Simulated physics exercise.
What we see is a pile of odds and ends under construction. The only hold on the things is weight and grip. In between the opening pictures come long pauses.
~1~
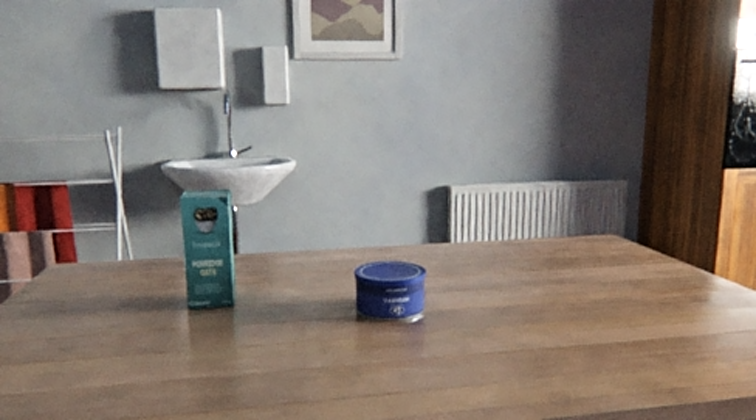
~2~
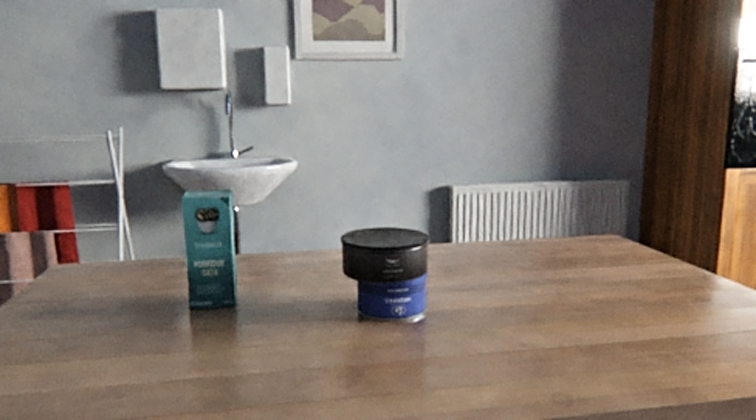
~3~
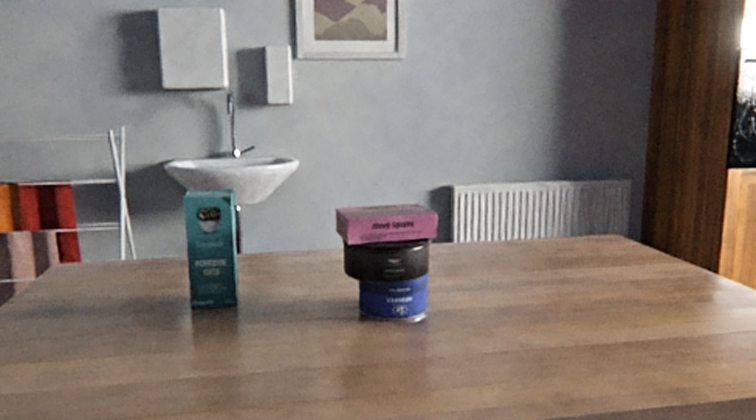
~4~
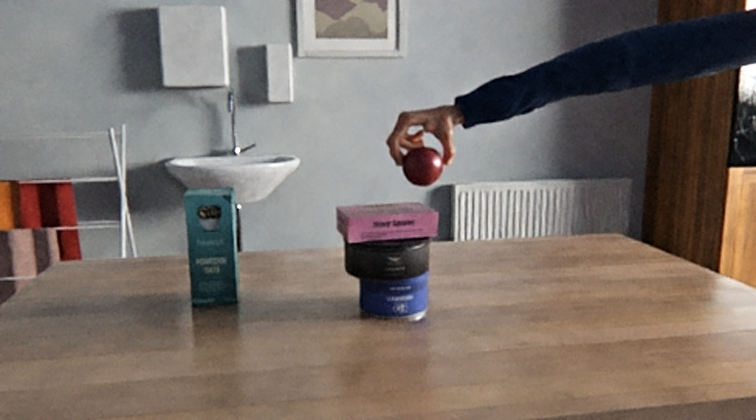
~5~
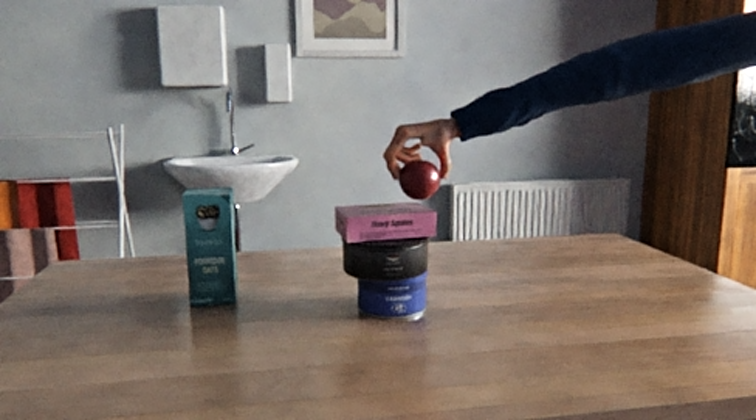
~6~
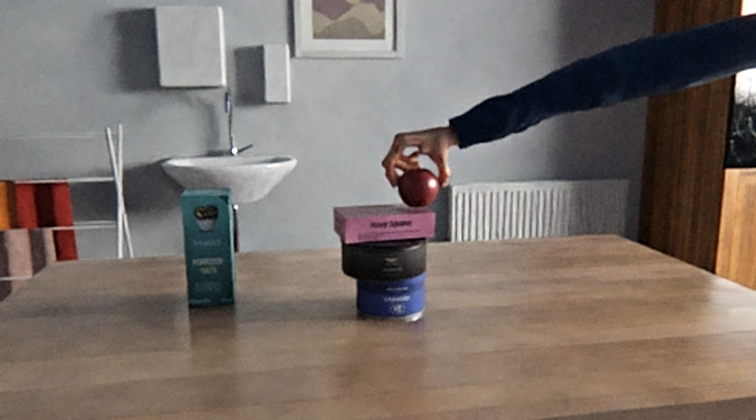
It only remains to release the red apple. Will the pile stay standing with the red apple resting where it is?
Yes.
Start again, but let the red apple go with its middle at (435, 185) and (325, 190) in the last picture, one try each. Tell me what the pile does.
In the first case the pile collapses, while in the second it collapses.
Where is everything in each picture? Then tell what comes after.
The last thing is not in view yet, in the first picture.
The last thing is not in view yet, in the second picture.
The last thing is not in view yet; black tub (386, 253), in the third picture.
Still above its spot; red apple (422, 166); pink packet (386, 221), in the fourth picture.
Still above its spot; red apple (419, 179); black tub (385, 252), in the fifth picture.
In place under the hand; red apple (418, 187); pink packet (383, 222), in the sixth picture.
Then, 0.80 s past the last view, things are still on the move.
Then, 1.60 s past the last view, as before.
Then, 2.50 s past the last view, nothing moves.
Finally, all 5 still in place. Final places as the last picture's camera would see them, red apple near (418, 188). The pile stays up.
